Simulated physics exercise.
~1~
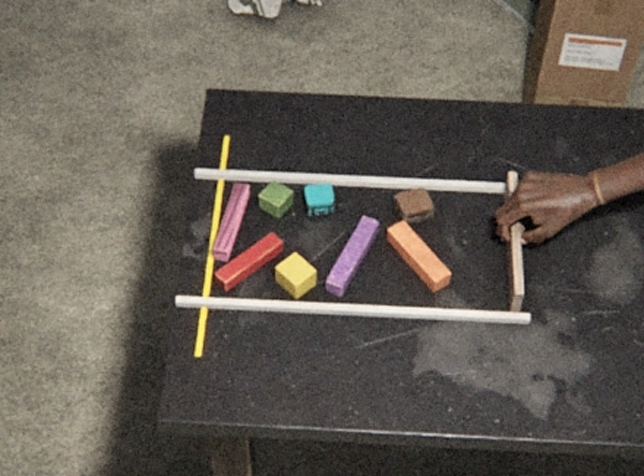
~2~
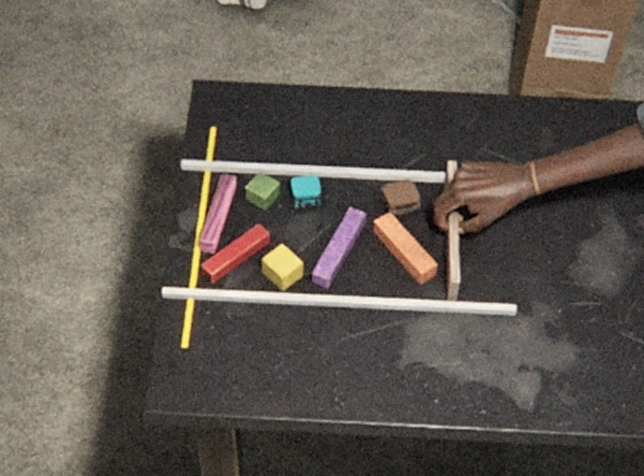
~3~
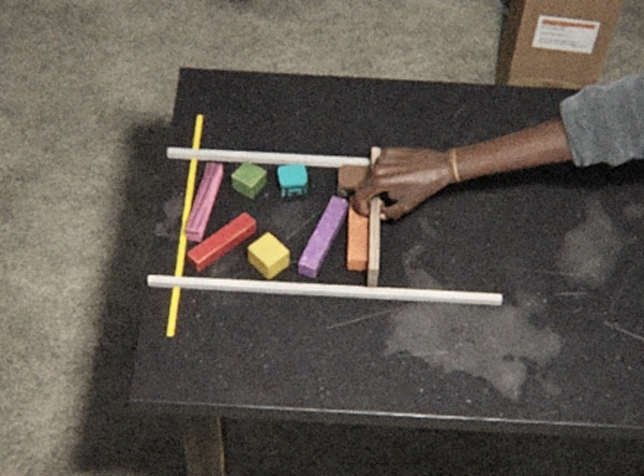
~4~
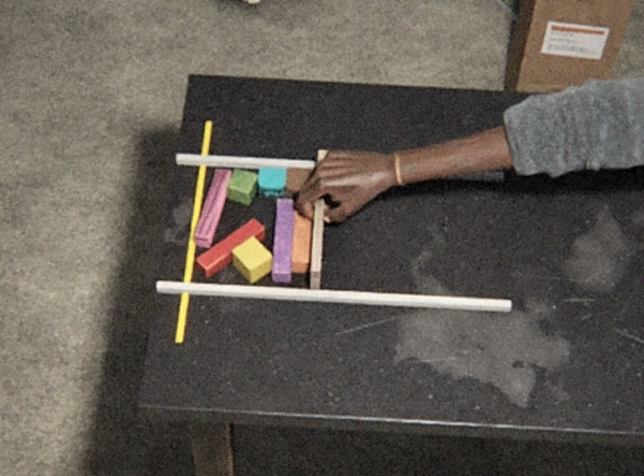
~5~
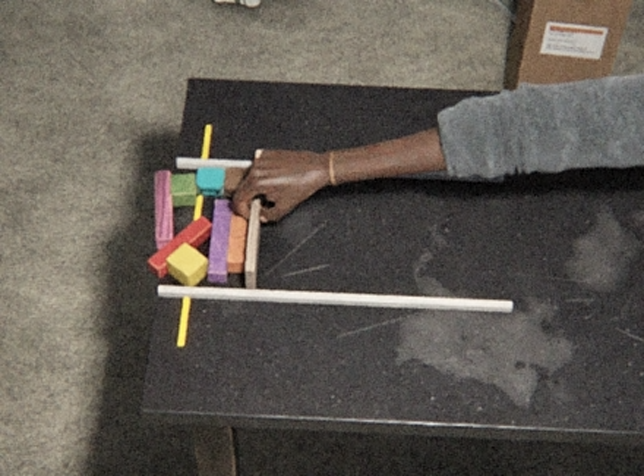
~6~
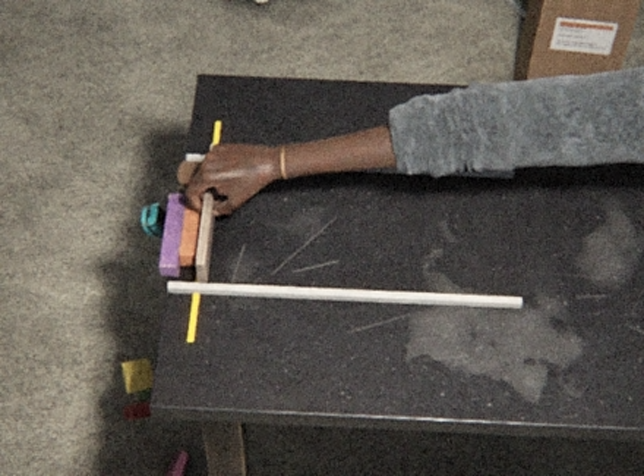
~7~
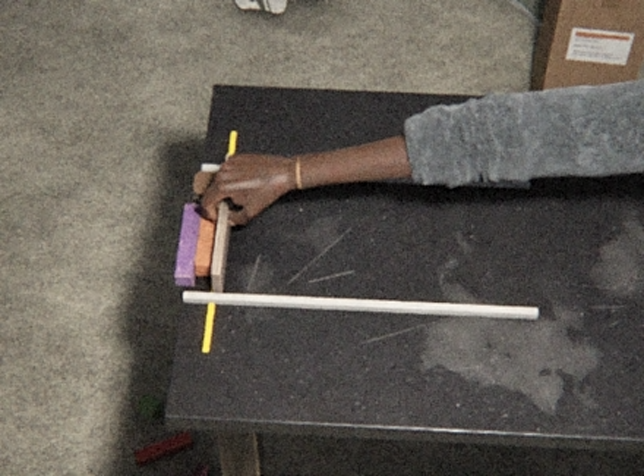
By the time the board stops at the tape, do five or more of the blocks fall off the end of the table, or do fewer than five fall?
Five or more fall off. The pink, red, yellow, green and turquoise pieces all go over the left edge of the table.
The clip shows a hand sliding an upright board leftward between two white rails on a black table, bunching coloured blocks together and pushing them past a yellow tape line. Several drop off the left edge, while the purple, orange and brown ones remain against the board.
